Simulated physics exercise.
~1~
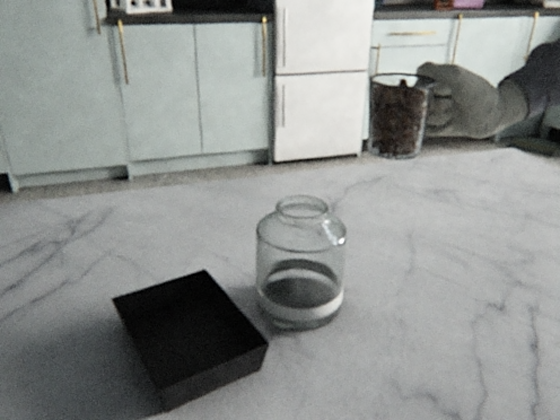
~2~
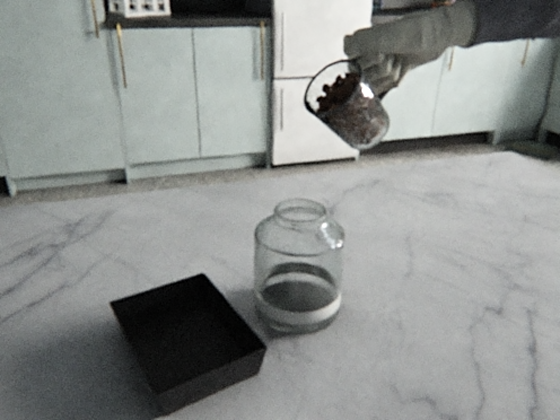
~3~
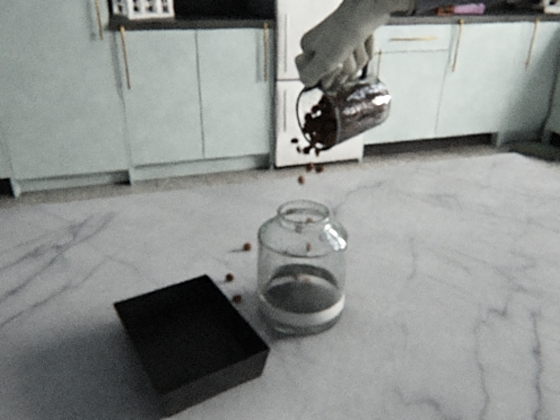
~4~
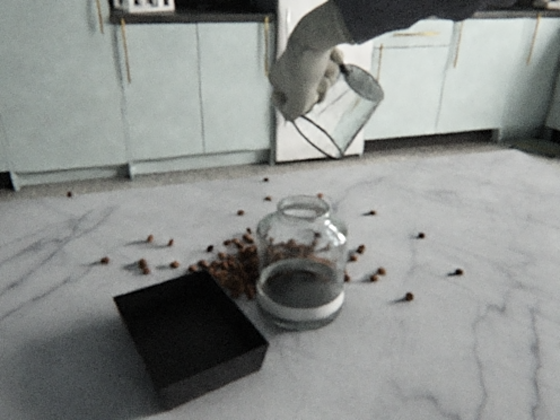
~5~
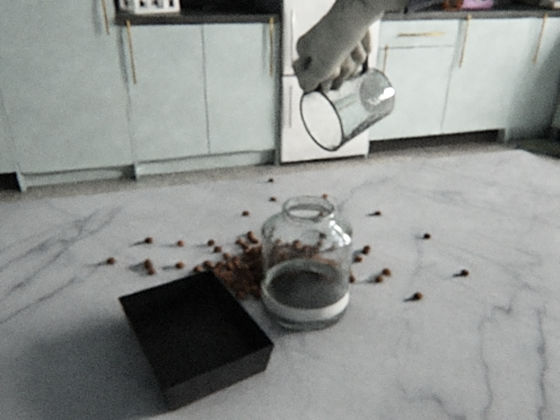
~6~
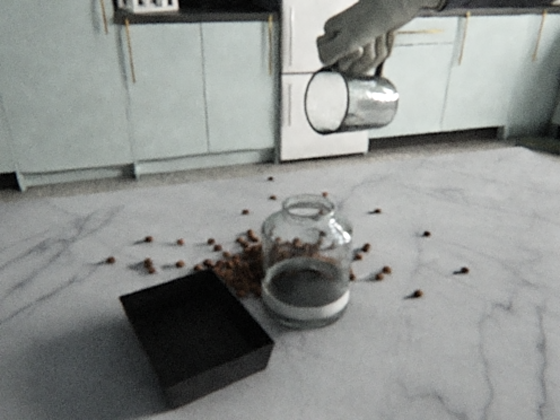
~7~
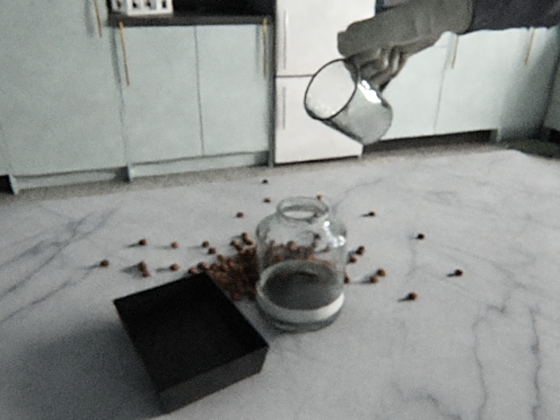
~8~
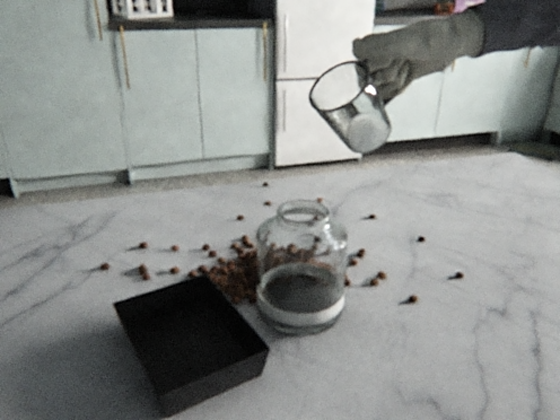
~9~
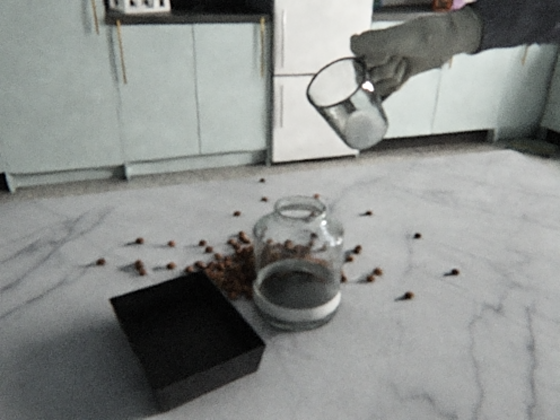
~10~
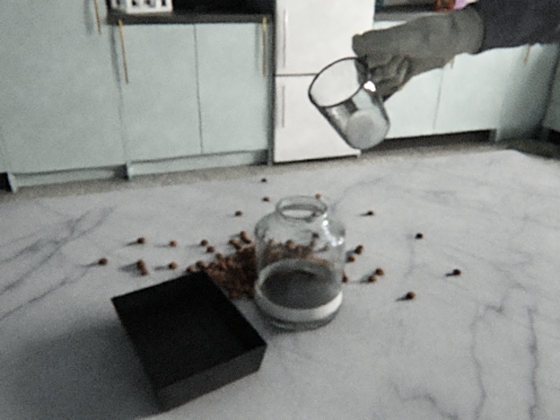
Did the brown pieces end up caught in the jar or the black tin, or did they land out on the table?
They landed out on the table, scattered behind and around the jar, and both the jar and the black tin got none of them.
